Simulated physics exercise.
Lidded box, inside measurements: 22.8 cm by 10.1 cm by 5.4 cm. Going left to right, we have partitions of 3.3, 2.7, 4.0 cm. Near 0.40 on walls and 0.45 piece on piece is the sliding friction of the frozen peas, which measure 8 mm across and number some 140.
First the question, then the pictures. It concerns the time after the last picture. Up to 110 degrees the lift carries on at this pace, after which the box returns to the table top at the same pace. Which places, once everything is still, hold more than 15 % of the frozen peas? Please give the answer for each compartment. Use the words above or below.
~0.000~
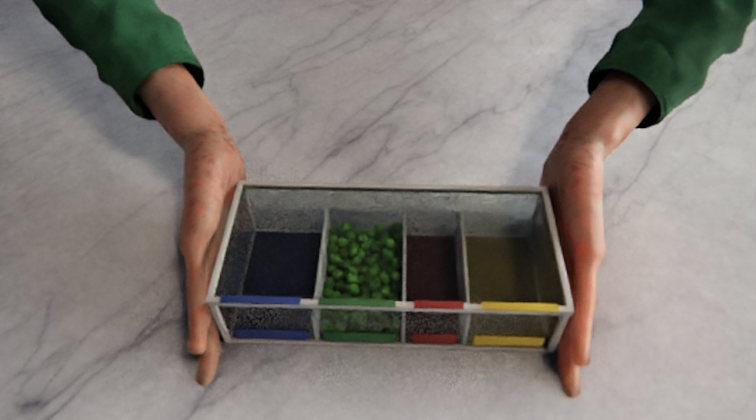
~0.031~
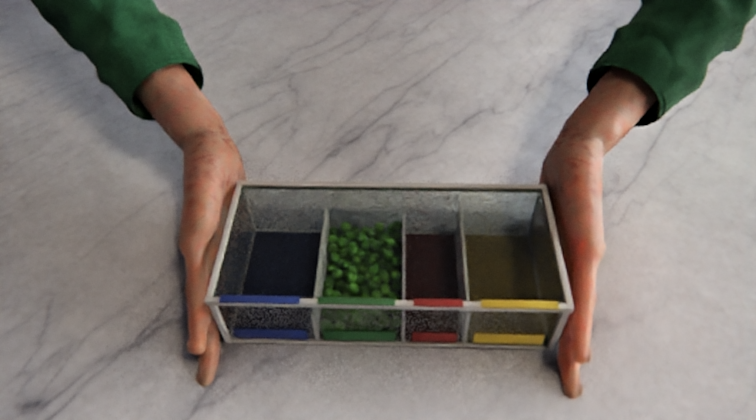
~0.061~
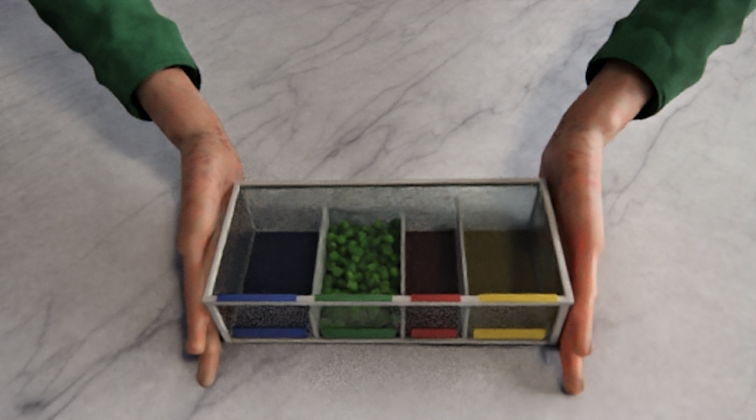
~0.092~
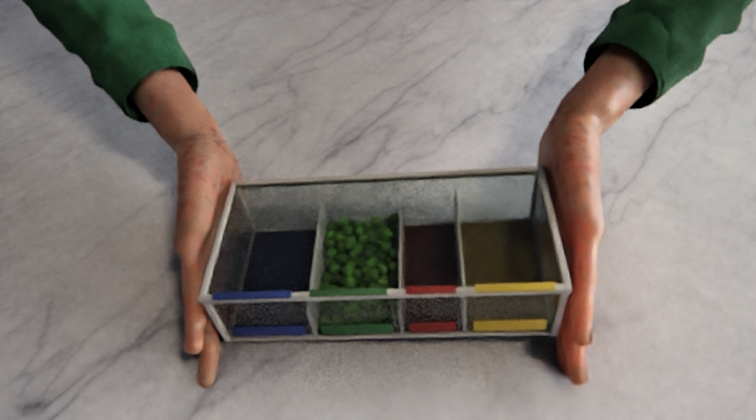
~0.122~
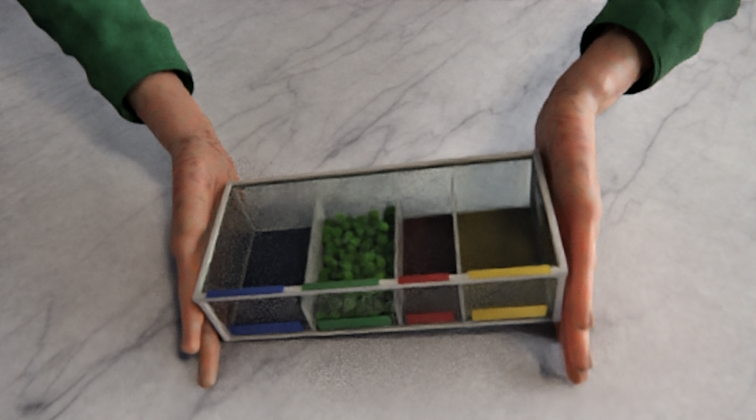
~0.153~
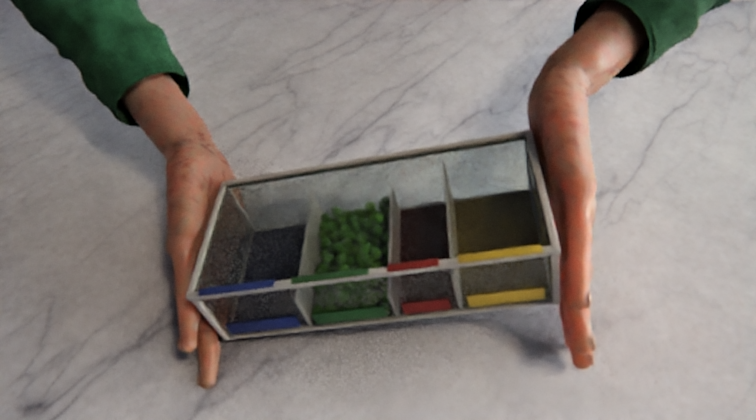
Red: Below; blue: Above; green: Below; yellow: Below.
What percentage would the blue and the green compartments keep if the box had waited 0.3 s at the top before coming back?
Blue 100, green 0.
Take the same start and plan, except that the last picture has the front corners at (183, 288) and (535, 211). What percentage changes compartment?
In that case close to 95 per cent.
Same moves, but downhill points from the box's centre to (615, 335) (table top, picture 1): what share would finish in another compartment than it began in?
The share would be about 100 percent.
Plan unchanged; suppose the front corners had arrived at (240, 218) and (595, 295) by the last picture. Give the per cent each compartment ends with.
That leaves red with 35 percent, blue with 0, green with 0 and yellow with 65 percent.
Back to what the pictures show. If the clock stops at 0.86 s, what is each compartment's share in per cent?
In per cent: Red 0, blue 35, green 65, yellow 0.
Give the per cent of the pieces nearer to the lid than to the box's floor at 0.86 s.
I'd say around 80 percent of the pieces.
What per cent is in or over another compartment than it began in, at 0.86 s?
Estimate: Some 35 %.
Then, at 0.86 s, tilt 110 degrees; blue 35 %, green 65 %.
Then, at 1.34 s, tilt 49 degrees; blue 100 %.
Then, at 1.88 s, tilt 0 degrees; blue 100 %.
At rest (2.4 s), red 0 %, blue 100 %, green 0 %, yellow 0 %.
